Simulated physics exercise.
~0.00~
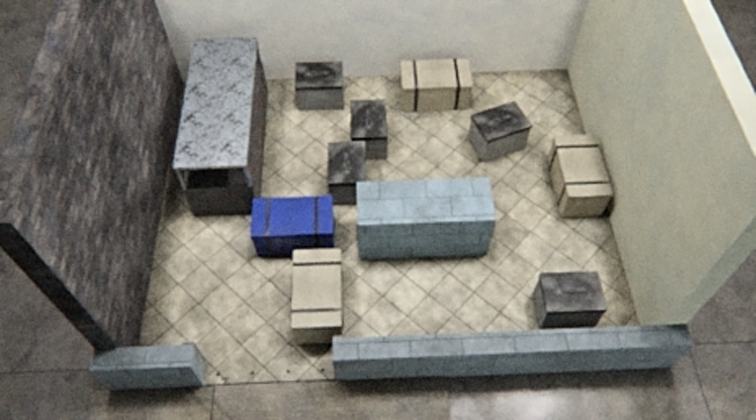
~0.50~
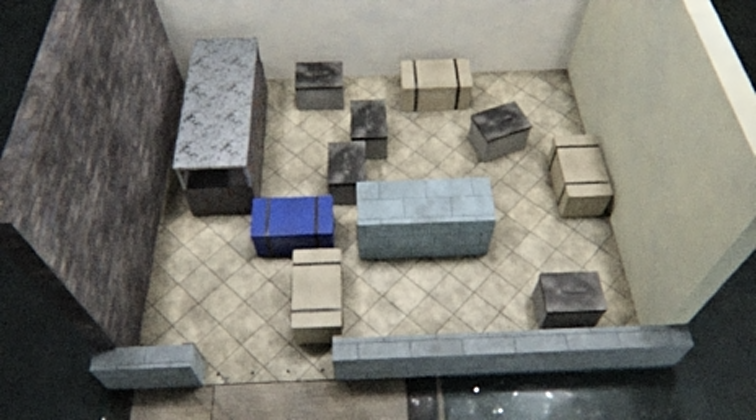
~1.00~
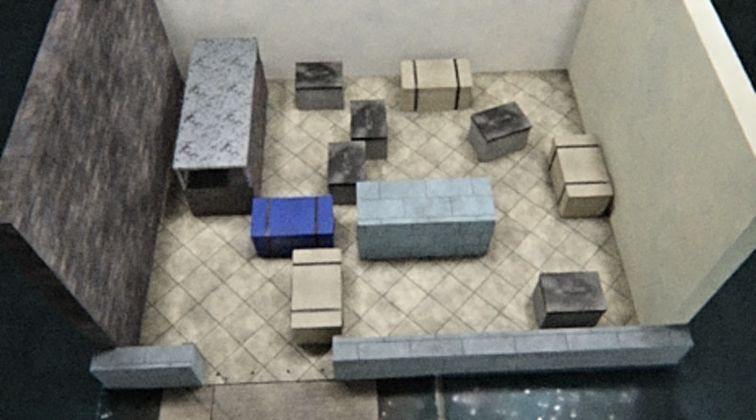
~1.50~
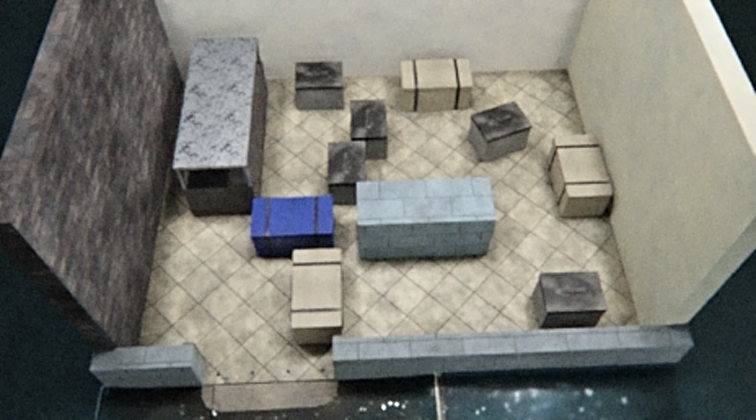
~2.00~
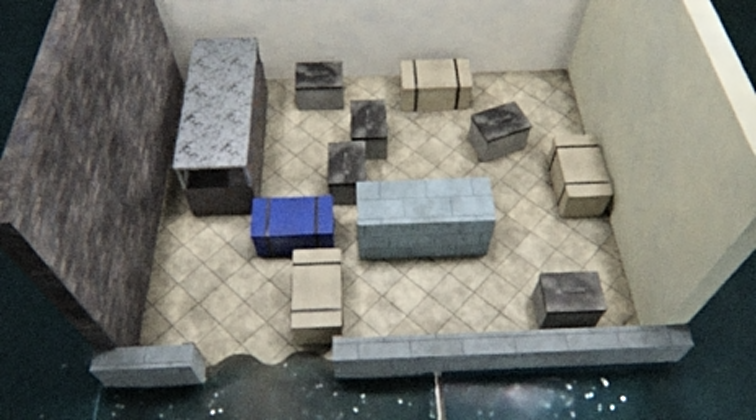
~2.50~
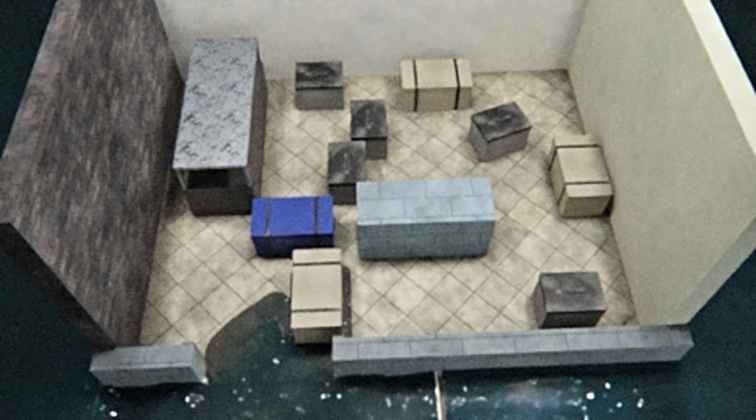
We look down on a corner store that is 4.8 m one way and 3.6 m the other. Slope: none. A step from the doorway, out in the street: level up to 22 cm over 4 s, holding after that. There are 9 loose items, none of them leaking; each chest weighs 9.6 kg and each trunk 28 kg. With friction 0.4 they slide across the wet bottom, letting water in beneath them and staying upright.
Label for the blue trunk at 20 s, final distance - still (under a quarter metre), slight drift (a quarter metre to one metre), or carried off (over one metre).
Carried off.
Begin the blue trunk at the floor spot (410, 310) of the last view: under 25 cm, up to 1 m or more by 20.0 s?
In that run it wanders far off.
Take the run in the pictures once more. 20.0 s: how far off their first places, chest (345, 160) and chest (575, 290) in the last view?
Net displacement, in order: 80 cm; 300 cm.
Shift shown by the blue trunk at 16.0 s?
It is about 200 cm out of place by then.
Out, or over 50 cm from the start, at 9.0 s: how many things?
Answer: 5.
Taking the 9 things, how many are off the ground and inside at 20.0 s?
Total: 9.
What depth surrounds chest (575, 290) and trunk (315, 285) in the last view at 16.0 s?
I'd estimate 11 cm for the first and 16 cm for the second.
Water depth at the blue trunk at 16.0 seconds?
I'd say around 13 cm.
After 4.0 s the blue trunk is near (292, 212), 0.0 m from its start, aground; 0 afloat.
After 9.0 s the blue trunk is near (399, 126), 1.6 m from its start, aground; 3 afloat.
After 16.0 s the blue trunk is near (509, 185), 2.2 m from its start, afloat; 9 afloat.
After 20.0 s the blue trunk is near (509, 184), 2.2 m from its start, afloat; 9 afloat.
